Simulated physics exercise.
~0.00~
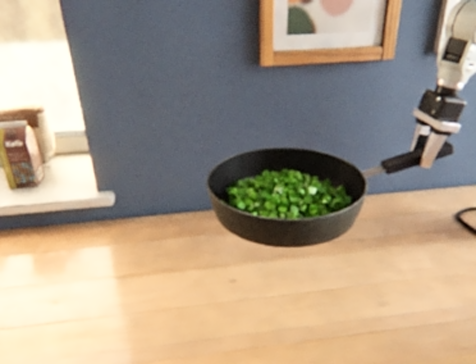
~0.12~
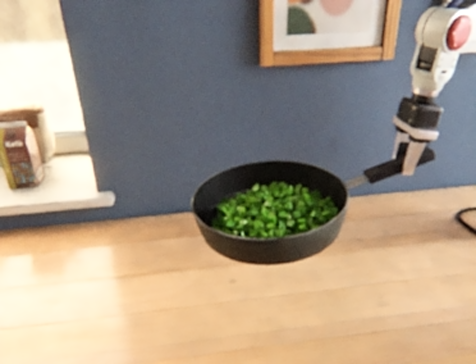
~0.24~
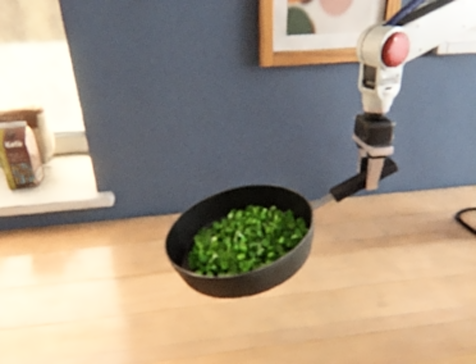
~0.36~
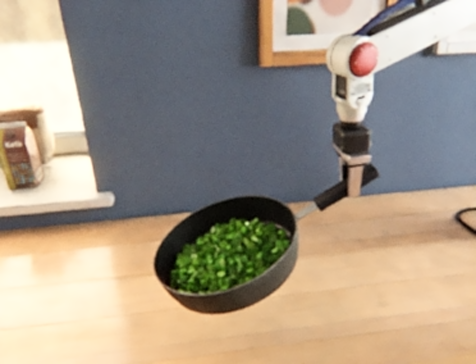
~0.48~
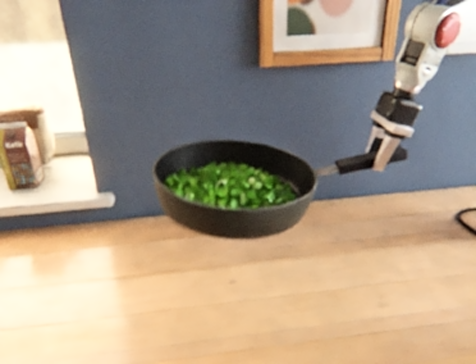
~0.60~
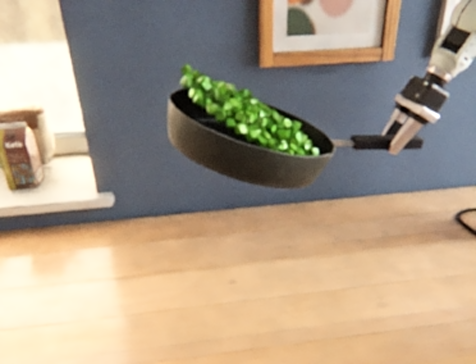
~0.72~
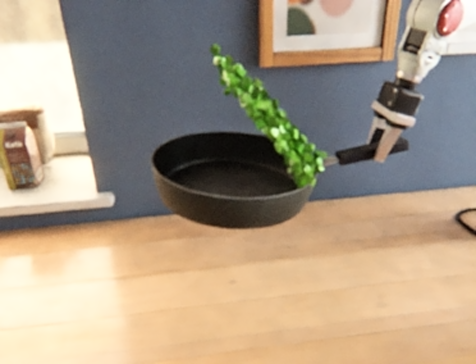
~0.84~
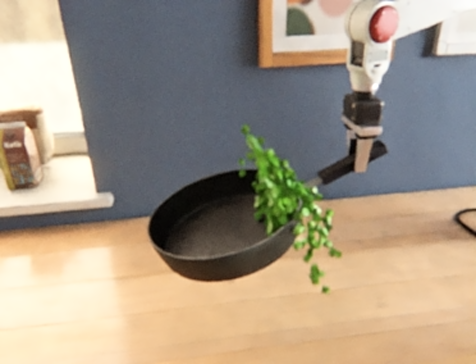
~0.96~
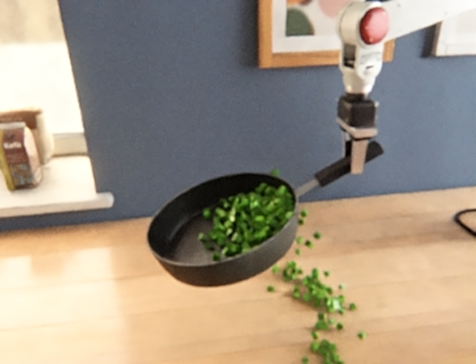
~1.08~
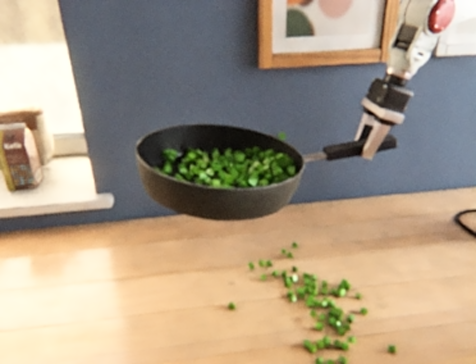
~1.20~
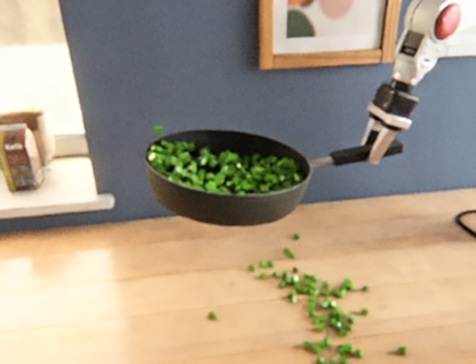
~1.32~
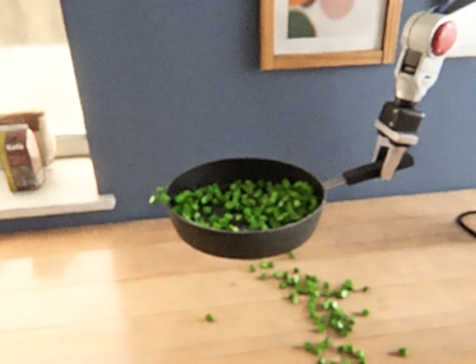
The clip opens on a robot arm holding a black frying pan of chopped green vegetables above a wooden table, against a blue wall. The arm lowers the pan to the left, tipping it, then swings it upward so the vegetables slide up and leave the pan in a slanting sheet. As the pan drops again, the greens come down around the handle side. Many land back inside, while others spill over the rim and scatter across the table. The arm raises and levels the pan, then lowers it slightly rightward, ending with most pieces still inside and a loose trail below.
